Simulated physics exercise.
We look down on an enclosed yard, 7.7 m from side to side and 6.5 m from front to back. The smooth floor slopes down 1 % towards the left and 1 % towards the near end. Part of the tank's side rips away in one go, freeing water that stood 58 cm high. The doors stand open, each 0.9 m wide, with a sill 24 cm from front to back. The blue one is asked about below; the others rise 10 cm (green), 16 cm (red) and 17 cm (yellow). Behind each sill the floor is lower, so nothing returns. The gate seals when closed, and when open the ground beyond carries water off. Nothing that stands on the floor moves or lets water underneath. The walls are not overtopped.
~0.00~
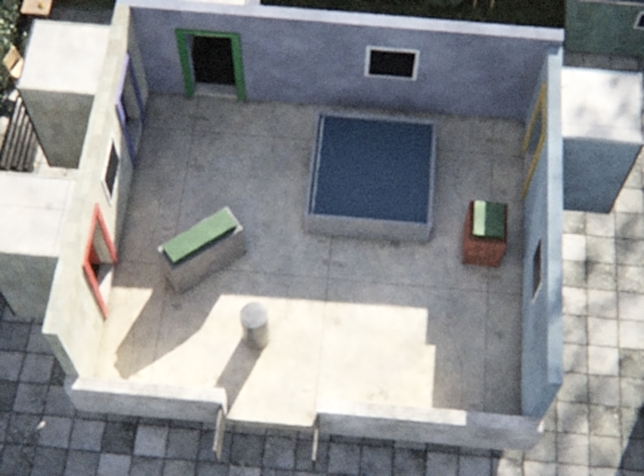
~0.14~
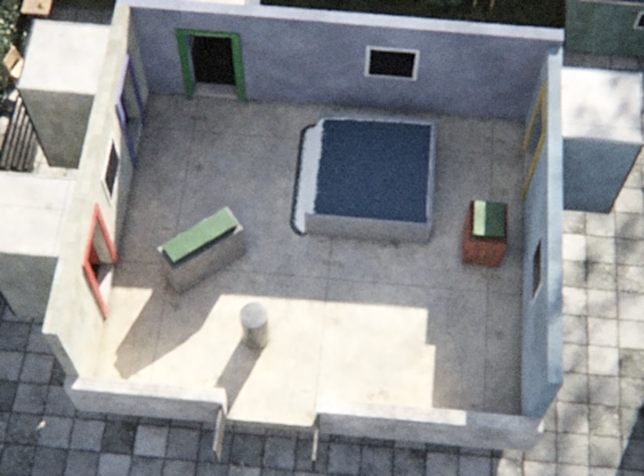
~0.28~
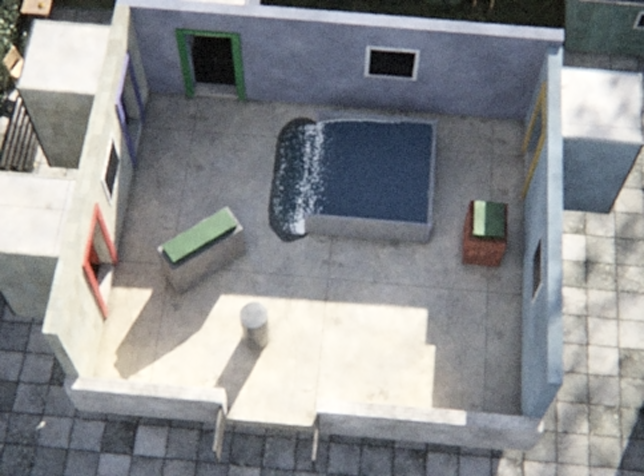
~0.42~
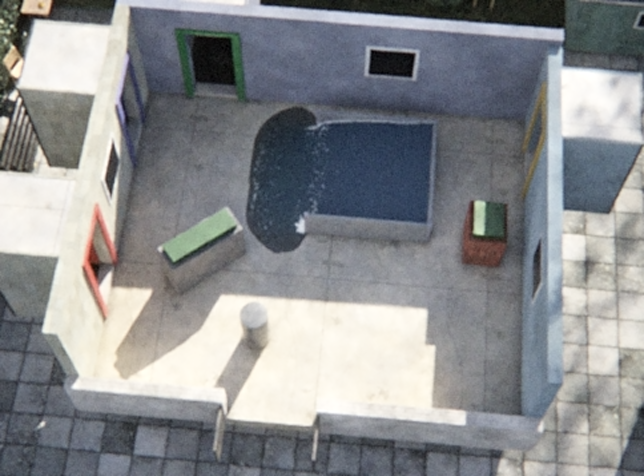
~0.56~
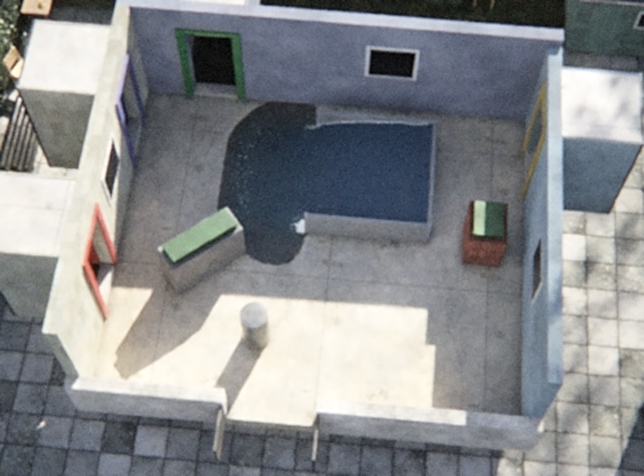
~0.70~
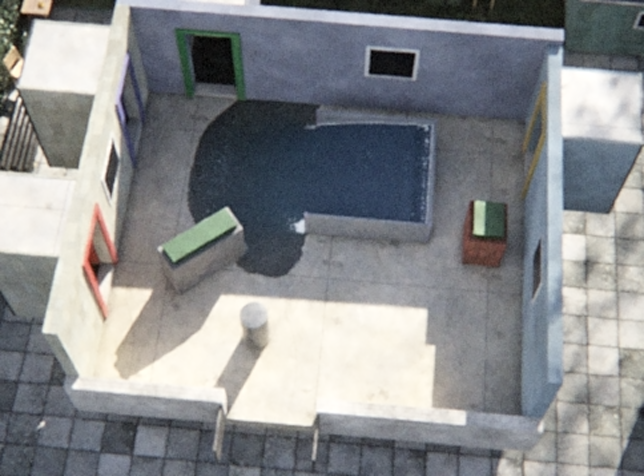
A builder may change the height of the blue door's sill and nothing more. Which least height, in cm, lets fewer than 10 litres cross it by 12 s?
Some 31 cm above the ground.
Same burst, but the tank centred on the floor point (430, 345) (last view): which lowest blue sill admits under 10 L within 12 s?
Some 12.0 cm.
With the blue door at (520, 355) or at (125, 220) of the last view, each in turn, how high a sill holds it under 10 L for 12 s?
Roughly 6.5 and 28 cm.
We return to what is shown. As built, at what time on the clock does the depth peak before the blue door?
Around 2.6 s.
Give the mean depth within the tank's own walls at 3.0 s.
Roughly 14 cm on average.
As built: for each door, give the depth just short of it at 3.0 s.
In cm: Green 17, red 14, blue 34, yellow 0.
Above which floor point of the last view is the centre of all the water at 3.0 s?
At about (232, 186).
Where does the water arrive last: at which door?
Last comes the yellow one.
After 1.4 s water covers 30 % of the floor, deepest (34 cm) near (136, 160); 31 cm at the blue door, 0 litres in over its 21 cm sill.
After 3.0 s water covers 45 % of the floor, deepest (34 cm) near (136, 160); 34 cm at the blue door, 70 litres in over its 21 cm sill.
After 12.0 s water covers 90 % of the floor, deepest (12 cm) near (91, 393); 7 cm at the blue door, 105 litres in over its 21 cm sill.
At the blue door as built, the water arrived by 1.1 s and peaked near 36 cm at 2.6 s.
Run again over the same 12 s with other heights there, 53 litres in over 25 cm, 2 litres over 34 cm. The limit of 10 litres is kept from about 31 cm up.
